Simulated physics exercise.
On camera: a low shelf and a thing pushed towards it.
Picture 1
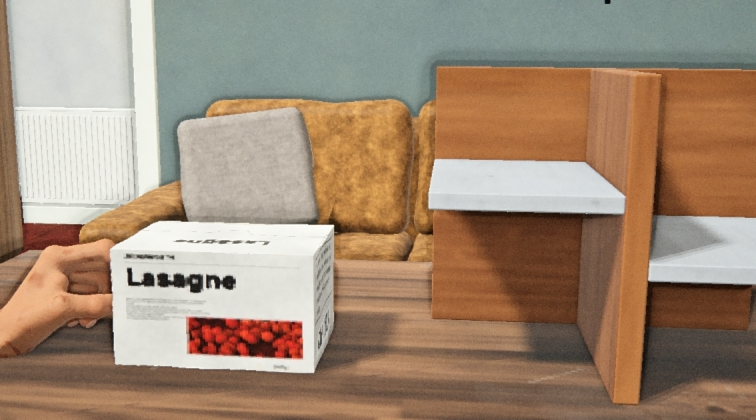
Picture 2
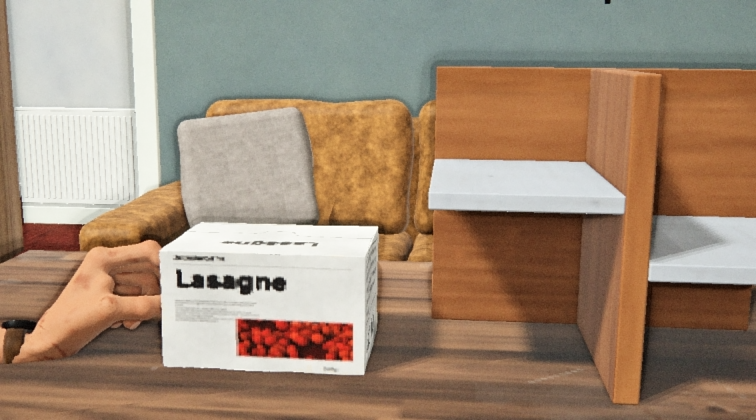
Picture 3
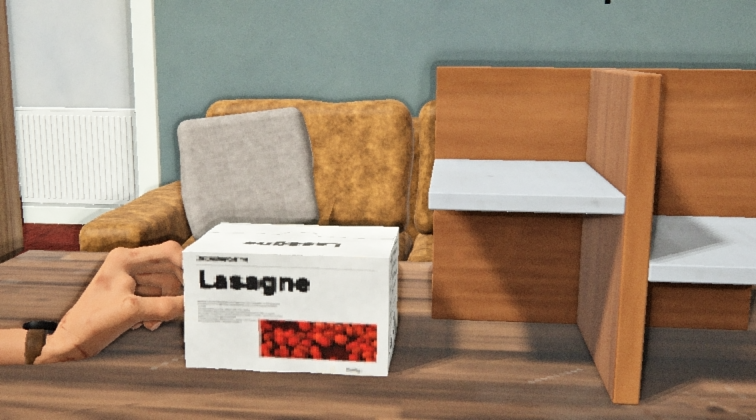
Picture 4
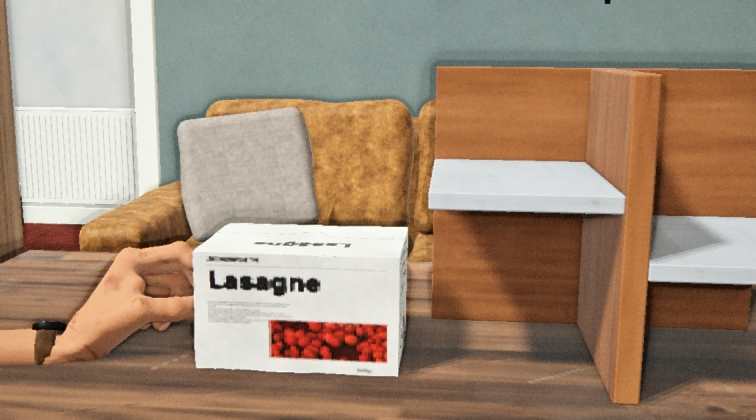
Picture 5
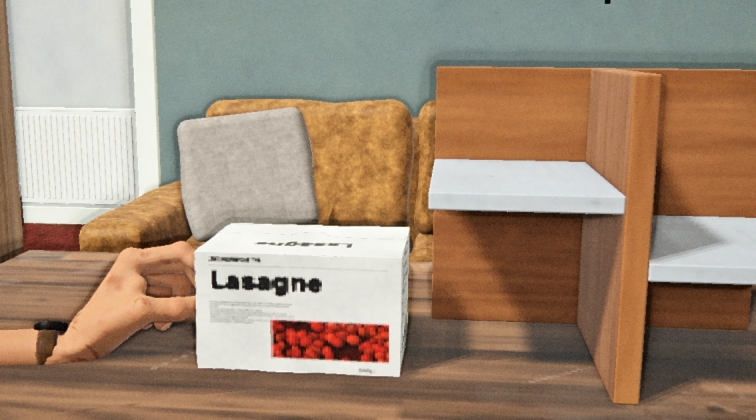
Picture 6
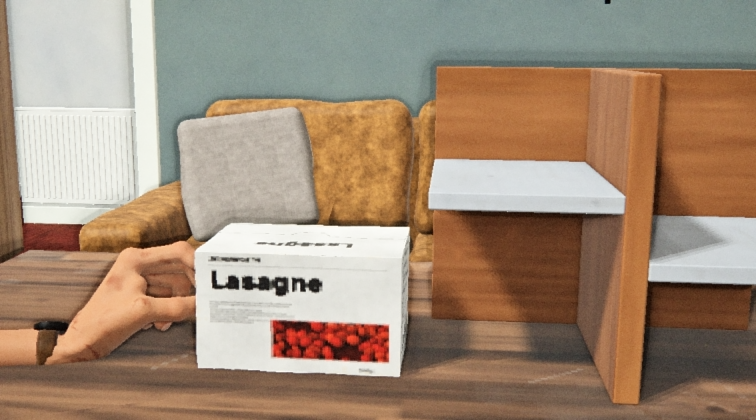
In a living room with a mustard sofa, a hand at the left slides a white lasagne box rightward across a wooden tabletop beside a shelf unit, the movement slowing until the hand and box are nearly still.
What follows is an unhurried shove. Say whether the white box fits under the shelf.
As it turns out, the white box goes under.
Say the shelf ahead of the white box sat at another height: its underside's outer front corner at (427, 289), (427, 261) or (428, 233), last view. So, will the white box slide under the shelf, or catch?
In the order given it won't pass, it passes and it passes.
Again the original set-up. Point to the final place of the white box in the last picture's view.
(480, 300).
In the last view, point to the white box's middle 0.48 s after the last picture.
Its middle will be near (379, 297).
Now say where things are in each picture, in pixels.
In the first frame, hand sliding it forward; white box (230, 291); shelf (612, 219).
In the second frame, hand sliding it forward; white box (276, 293); shelf (612, 219).
In the third frame, hand sliding it forward; white box (298, 294); shelf (612, 219).
In the fourth frame, hand sliding it forward; white box (307, 294); shelf (612, 219).
In the fifth frame, hand sliding it forward; white box (309, 294); shelf (612, 219).
In the sixth frame, hand sliding it forward; white box (309, 294); shelf (612, 219).
Then, 0.48 s later than the last frame, white box sliding up to the opening near (379, 298).
When it is over, the white box slides in, near (479, 300).
